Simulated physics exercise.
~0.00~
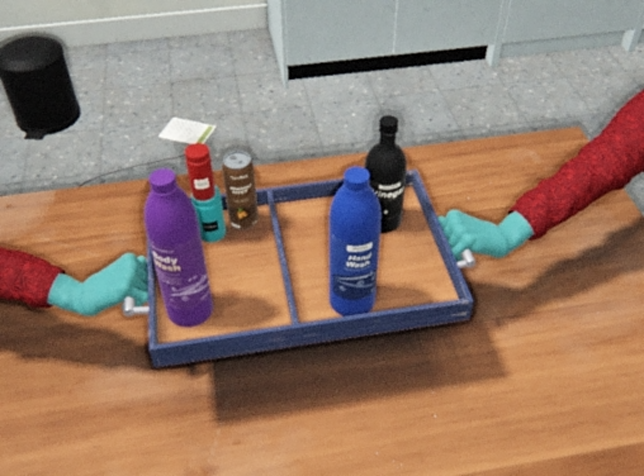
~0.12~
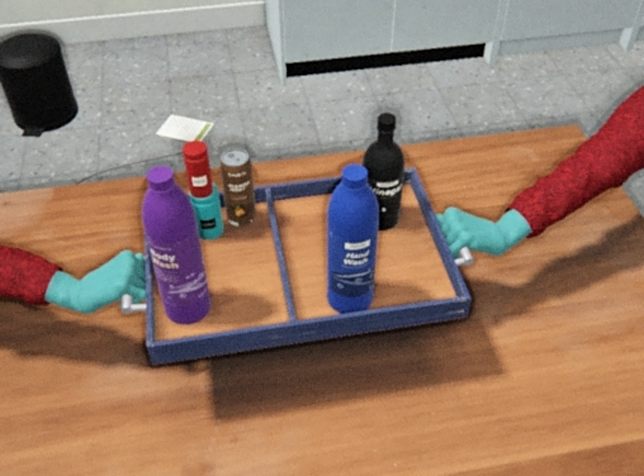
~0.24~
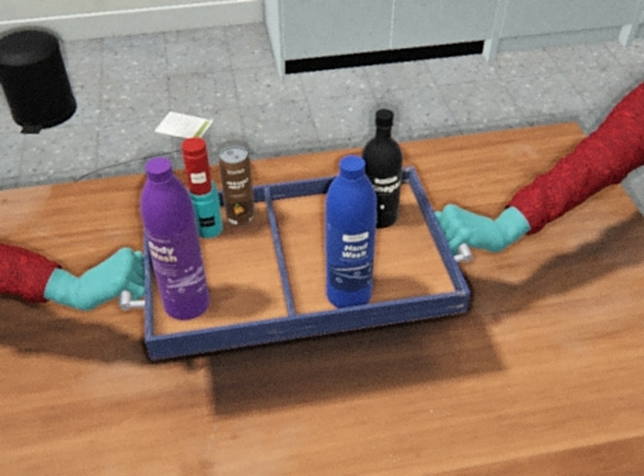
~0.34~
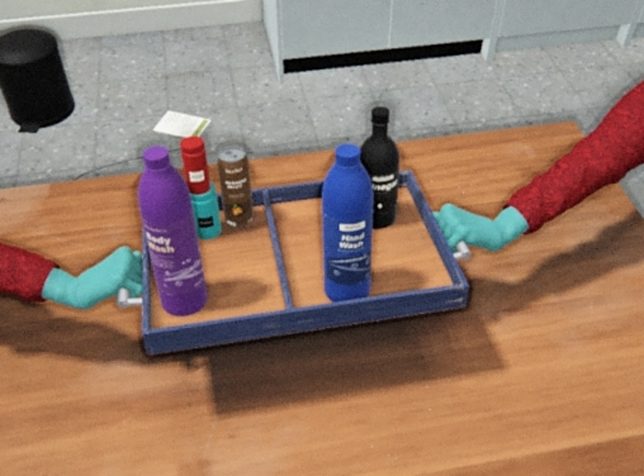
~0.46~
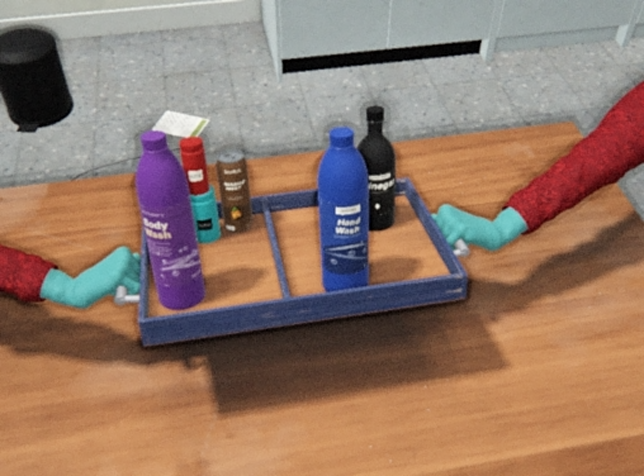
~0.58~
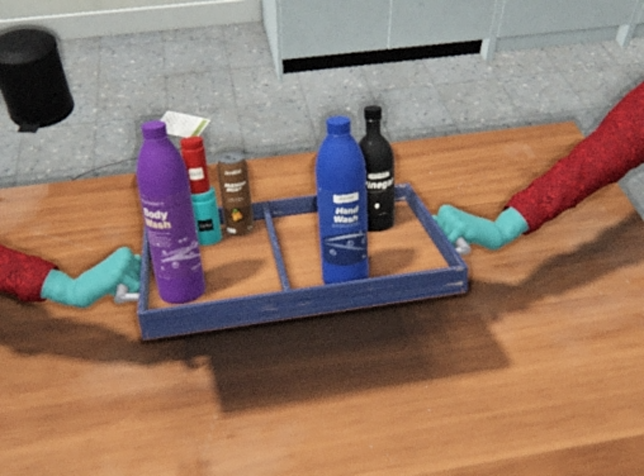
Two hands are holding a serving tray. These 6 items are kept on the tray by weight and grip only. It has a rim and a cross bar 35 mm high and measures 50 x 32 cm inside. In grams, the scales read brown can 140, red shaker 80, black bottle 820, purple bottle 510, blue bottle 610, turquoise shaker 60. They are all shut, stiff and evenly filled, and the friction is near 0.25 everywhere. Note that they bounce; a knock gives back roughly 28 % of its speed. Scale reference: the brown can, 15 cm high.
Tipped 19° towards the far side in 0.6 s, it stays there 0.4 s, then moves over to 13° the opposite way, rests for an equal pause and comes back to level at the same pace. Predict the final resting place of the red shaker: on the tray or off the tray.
The red shaker ends up off the tray.
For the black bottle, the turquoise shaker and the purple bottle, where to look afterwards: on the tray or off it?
Well, the black bottle does not come off, the turquoise shaker does come off, and the purple bottle does come off.
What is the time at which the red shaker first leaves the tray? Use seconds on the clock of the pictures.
Around 0.8 s on the clock.
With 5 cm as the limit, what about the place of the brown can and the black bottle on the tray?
As for the brown can, it remains where it was, and the black bottle winds up somewhere else.
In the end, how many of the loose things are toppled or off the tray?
In all, 5.
After 0.98 s, tilt 19°, far edge down; red shaker now off the tray; turquoise shaker on its side; purple bottle moved 13 cm.
After 1.38 s, tilt 5°, far edge down; purple bottle, blue bottle and turquoise shaker now off the tray; black bottle 7° off its base.
After 1.68 s, tilt 13°, near edge down; black bottle 13° off its base.
After 2.18 s, tilt 13°, near edge down; black bottle on its side.
In the end (3.1 s), off the tray, red shaker, purple bottle, blue bottle and turquoise shaker; toppled on the tray, black bottle; brown can under 5 cm from the start. At the end, from the last picture's camera, red shaker near (278, 187).
